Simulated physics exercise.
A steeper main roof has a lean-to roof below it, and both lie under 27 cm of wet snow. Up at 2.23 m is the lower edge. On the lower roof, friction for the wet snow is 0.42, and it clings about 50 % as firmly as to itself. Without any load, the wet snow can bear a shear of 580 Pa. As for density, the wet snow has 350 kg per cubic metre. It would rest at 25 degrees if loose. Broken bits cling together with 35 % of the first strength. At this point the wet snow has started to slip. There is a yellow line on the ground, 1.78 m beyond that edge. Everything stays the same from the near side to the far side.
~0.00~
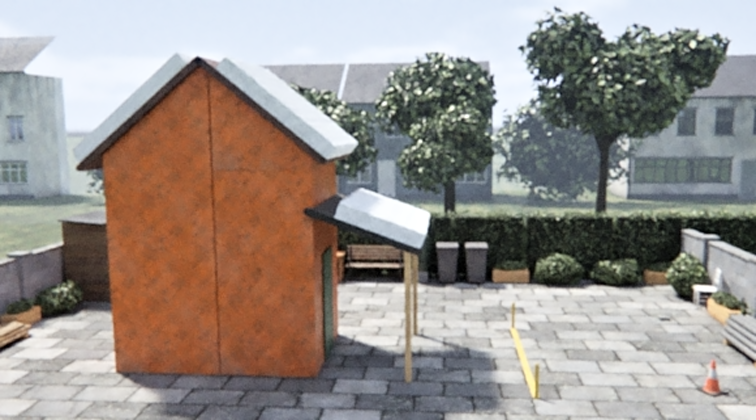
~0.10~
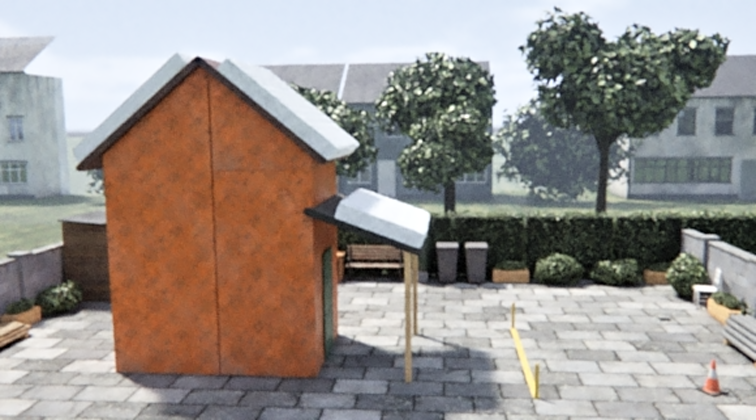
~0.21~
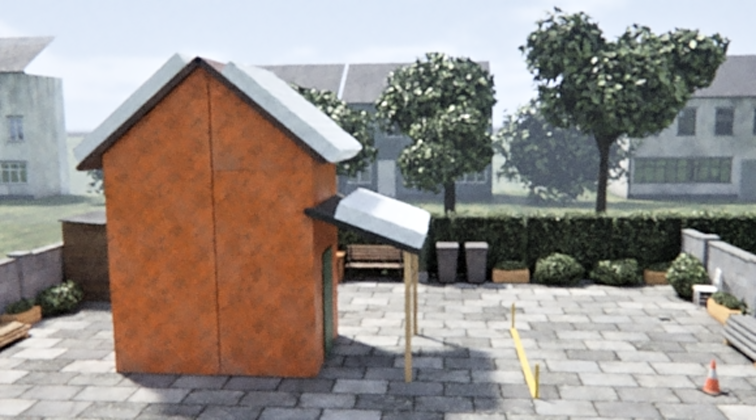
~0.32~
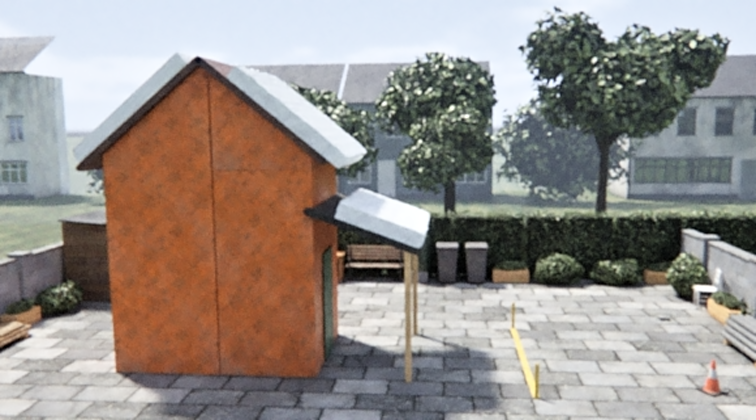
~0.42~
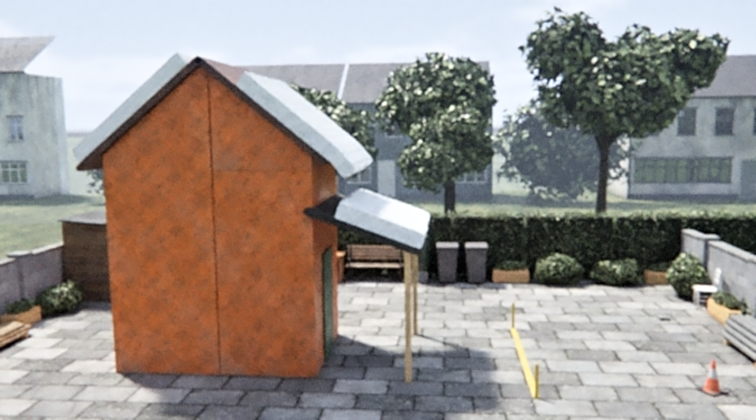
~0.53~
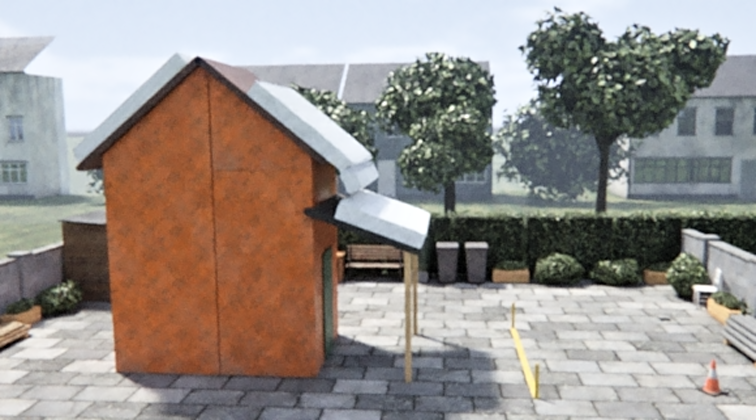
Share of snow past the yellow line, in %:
32 %.
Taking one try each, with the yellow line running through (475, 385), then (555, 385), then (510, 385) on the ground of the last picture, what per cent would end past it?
First try around 60 per cent, second around 25 per cent, third around 45 per cent.
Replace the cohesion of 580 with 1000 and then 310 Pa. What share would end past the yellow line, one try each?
The answers, in order, are 18 % and 40 %.
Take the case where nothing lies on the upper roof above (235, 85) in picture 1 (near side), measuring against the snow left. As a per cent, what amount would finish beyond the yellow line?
It would be near 25 %.
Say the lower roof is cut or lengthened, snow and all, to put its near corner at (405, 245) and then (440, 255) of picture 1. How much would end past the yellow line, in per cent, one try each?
Roughly 35 % and then 30 %.
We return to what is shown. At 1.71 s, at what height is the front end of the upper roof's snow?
Some 0.0 m.
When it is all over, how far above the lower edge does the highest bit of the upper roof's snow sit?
Looks like around 0.8 m above that edge.
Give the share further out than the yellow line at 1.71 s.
I'd say near 7 in a hundred.
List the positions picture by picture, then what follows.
Leading edge of the wet snow at (328, 146), in the first frame.
Leading edge of the wet snow at (329, 157), its middle shifted 2.6 cm, 1 % of it past the upper edge, in one piece, in the second frame.
Leading edge of the wet snow at (333, 148), its middle shifted 10 cm, 5 % of it past the upper edge, in one piece, in the third frame.
Leading edge of the wet snow at (339, 152), its middle shifted 23 cm, 10 % of it past the upper edge, in one piece, in the fourth frame.
Leading edge of the wet snow at (347, 164), its middle shifted 42 cm, 18 % of it past the upper edge, cracking, in the fifth frame.
Leading edge of the wet snow at (356, 177), its middle shifted 66 cm, 29 % of it past the upper edge, cracking, in the sixth frame.
After 1.07 s, none is below the lower edge and 0 % is past the line.
After 1.71 s, 61 % is below the lower edge and 7 % is past the line.
After 2.36 s, 74 % is below the lower edge and 32 % is past the line.
After 3.00 s, 74 % is below the lower edge and 32 % is past the line.
After 3.10 s, at the end, 74 % is below the lower edge and 32 % is past the line.
